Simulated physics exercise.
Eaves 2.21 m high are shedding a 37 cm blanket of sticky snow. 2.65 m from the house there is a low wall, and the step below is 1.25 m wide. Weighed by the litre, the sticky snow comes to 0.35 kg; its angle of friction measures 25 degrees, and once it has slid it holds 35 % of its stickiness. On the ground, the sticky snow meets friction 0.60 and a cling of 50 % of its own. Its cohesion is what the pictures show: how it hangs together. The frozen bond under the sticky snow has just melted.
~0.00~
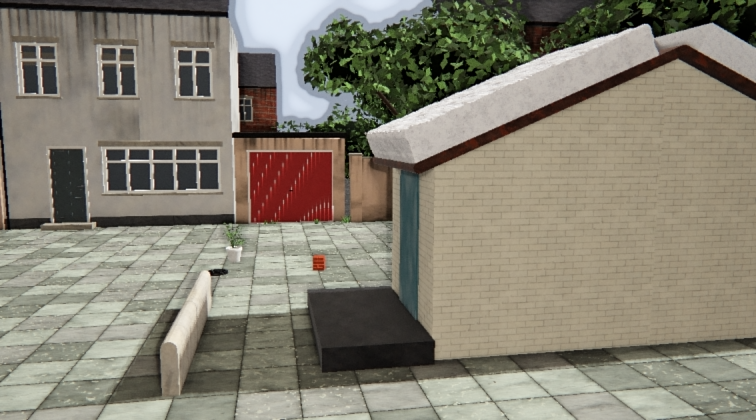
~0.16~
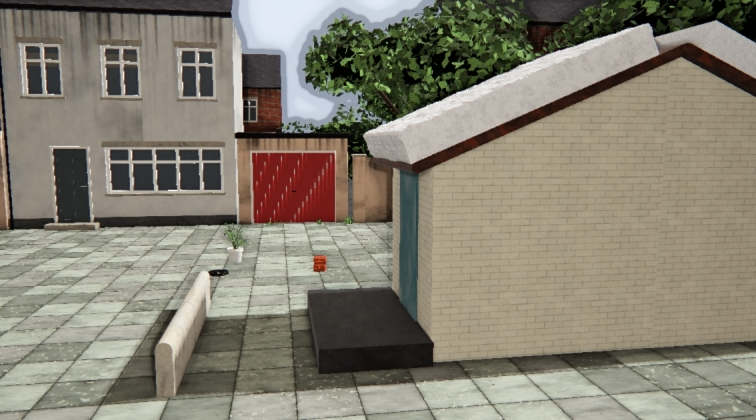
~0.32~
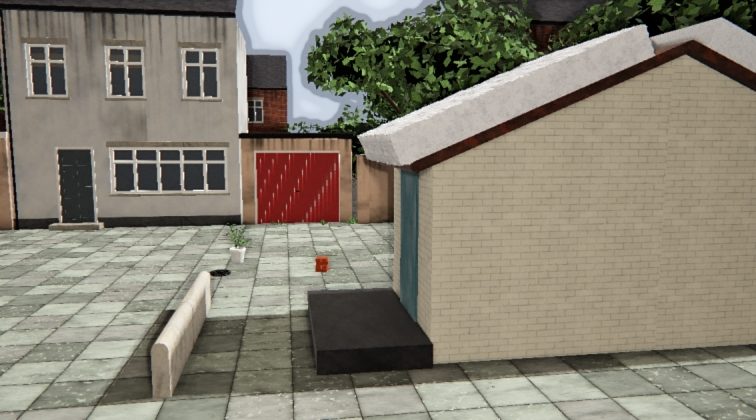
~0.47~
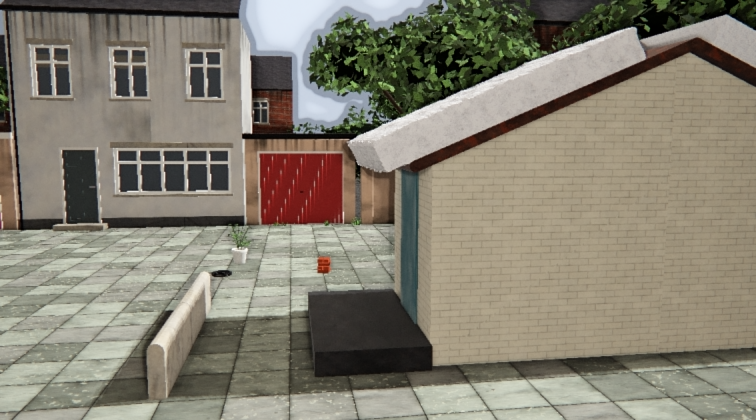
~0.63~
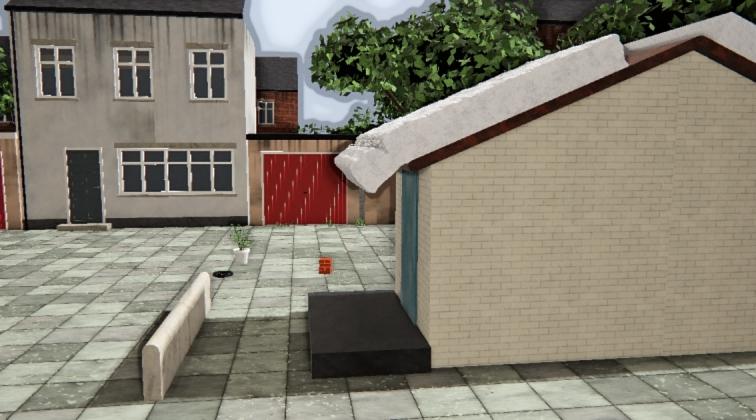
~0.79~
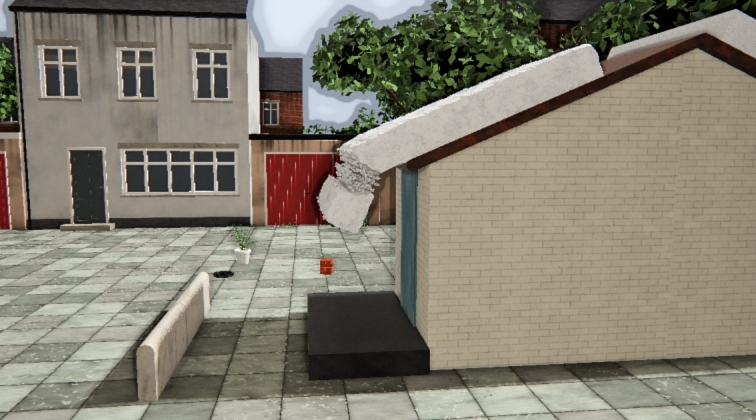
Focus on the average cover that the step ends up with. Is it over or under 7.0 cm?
Under.
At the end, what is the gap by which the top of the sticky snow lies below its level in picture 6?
Around 2.6 m.
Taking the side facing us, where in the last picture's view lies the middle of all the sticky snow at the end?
Near face, approx. (208, 357).
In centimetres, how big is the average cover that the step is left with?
I'd put it at around 3 cm.
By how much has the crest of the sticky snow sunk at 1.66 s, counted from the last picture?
I'd put it at near 1.4 m.
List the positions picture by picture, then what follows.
In the first picture, foremost bit of the sticky snow at (405, 131), 1 % of it past the eaves, in one piece.
In the second picture, foremost bit of the sticky snow at (400, 131), its middle shifted 3.1 cm, 2 % of it past the eaves, in one piece.
In the third picture, foremost bit of the sticky snow at (391, 134), its middle shifted 13 cm, 5 % of it past the eaves, in one piece.
In the fourth picture, foremost bit of the sticky snow at (374, 142), its middle shifted 29 cm, 11 % of it past the eaves, in one piece.
In the fifth picture, foremost bit of the sticky snow at (351, 171), its middle shifted 53 cm, 19 % of it past the eaves, cracking.
In the sixth picture, foremost bit of the sticky snow at (327, 216), its middle shifted 84 cm, 29 % of it past the eaves, cracking.
After 1.19 s, 65 % of the snow is still up on the roof and 35 % is falling or down.
After 1.66 s, 6 % of the snow is still up on the roof and 94 % is falling or down.
After 2.13 s, none of the snow is still up on the roof and all is falling or down.
After 2.60 s, none of the snow is still up on the roof and all is falling or down.
After 3.20 s, none of the snow is still up on the roof and the snow on the step is 3.1 cm deep on average.
